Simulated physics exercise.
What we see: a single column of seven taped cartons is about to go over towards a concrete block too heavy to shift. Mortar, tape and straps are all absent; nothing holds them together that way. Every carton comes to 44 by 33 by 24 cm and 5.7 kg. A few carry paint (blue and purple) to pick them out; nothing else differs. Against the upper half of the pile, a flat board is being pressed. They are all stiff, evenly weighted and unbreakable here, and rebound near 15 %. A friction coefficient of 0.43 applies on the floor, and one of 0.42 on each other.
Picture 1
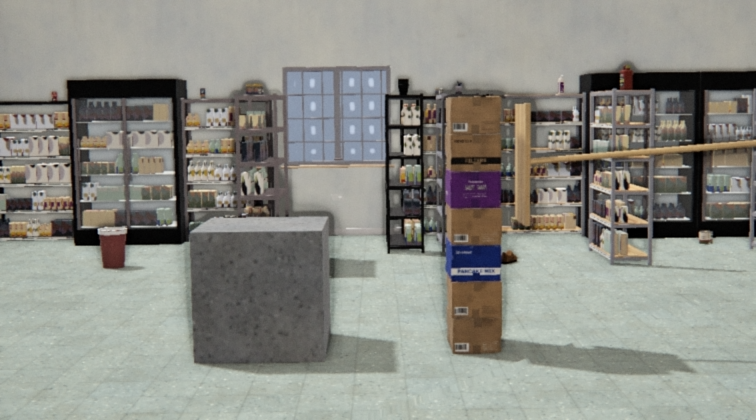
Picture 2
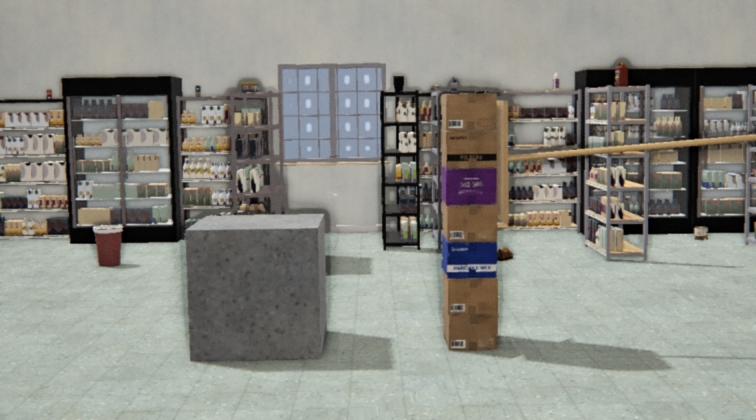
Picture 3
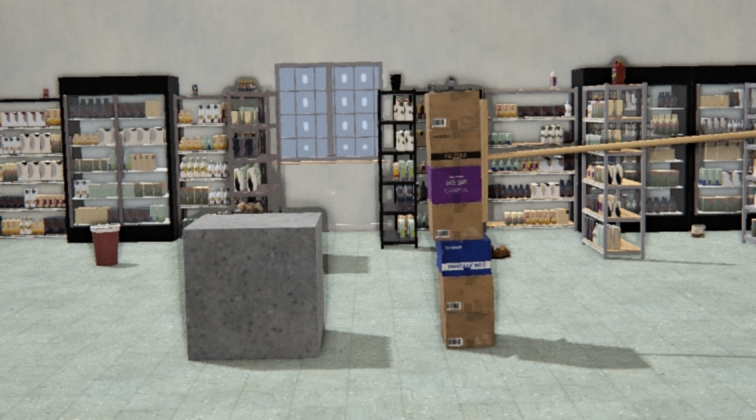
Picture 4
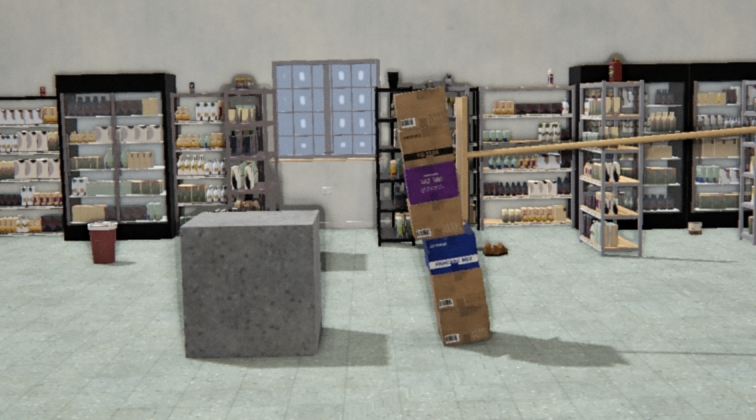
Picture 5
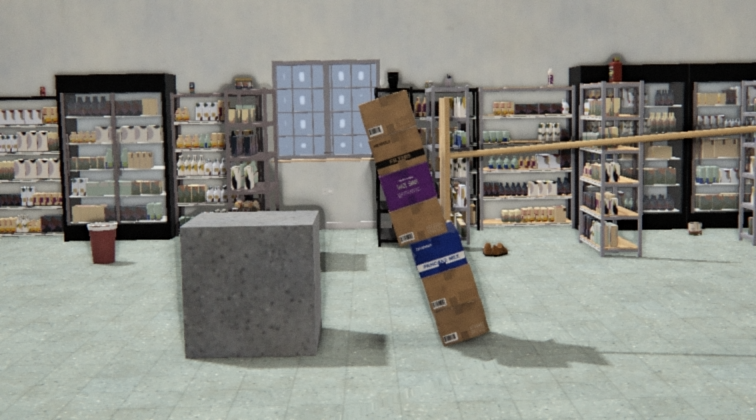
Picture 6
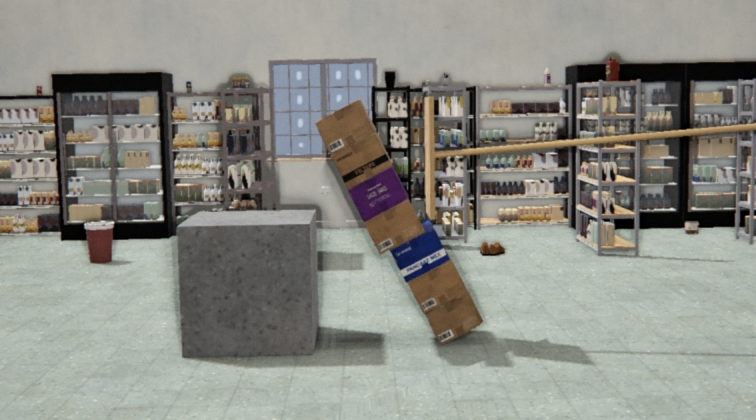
A wooden board moves left into a tall stack of cartons, which leans left.
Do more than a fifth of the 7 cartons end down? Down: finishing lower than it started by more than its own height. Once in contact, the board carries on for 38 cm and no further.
Yes.
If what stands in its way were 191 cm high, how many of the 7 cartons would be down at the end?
0.
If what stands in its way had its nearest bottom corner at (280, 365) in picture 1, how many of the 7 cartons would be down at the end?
That would give 5.
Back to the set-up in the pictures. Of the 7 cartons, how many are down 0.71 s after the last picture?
5 by that time.
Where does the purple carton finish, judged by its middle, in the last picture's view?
Look near (356, 275) in the final frame.
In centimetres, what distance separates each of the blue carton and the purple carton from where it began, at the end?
Net displacement (cm): Blue = 70; purple = 90.
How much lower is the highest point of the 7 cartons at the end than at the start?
The top ends up some 50 cm lower.
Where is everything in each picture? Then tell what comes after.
In the first frame (we follow the side turned to the camera), board (528, 148) 15 cm short; purple carton (476, 190); blue carton (476, 264); no piece has moved.
Board (506, 145) 37 mm short; purple carton (472, 187), in the second frame.
Board (485, 144) 8 cm in; purple carton (457, 185) displaced 8 cm; blue carton (467, 258) displaced 21 mm; 5 stirred so far, in the third frame.
Board (465, 142) 19 cm in; purple carton (432, 183) tipped 9°; blue carton (453, 254) tipped 8°; steepest lean 9°, the carton at (422, 109); 7 stirred so far, in the fourth frame.
Board (447, 142) 30 cm in; purple carton (408, 187) tipped 17°; blue carton (439, 254) tipped 17°; steepest lean 17°, the carton at (387, 115); 7 stirred so far, in the fifth frame.
Board (432, 142) 38 cm in, stopped; purple carton (378, 195) tipped 26°; blue carton (420, 256) tipped 26°; 7 stirred so far, in the sixth frame.
Then, 0.11 s on from the sixth picture, none of the 7 cartons down, 7 disturbed; purple carton tipped 36°, 14 cm lower; blue carton tipped 36°.
Then, 0.33 s on from the sixth picture, 3 of the 7 cartons down; blue carton tipped 53°, 17 cm lower; purple carton tipped 38°, 18 cm lower.
Then, 0.71 s on from the sixth picture, 5 of the 7 cartons down; blue carton on its side; purple carton tipped 6°, 60 cm lower.
Finally, 5 of the 7 cartons down; blue carton on its side; purple carton 62 cm lower. That is 71 per cent. Seen by the last camera, middles, blue carton near (371, 316), purple carton near (356, 275).
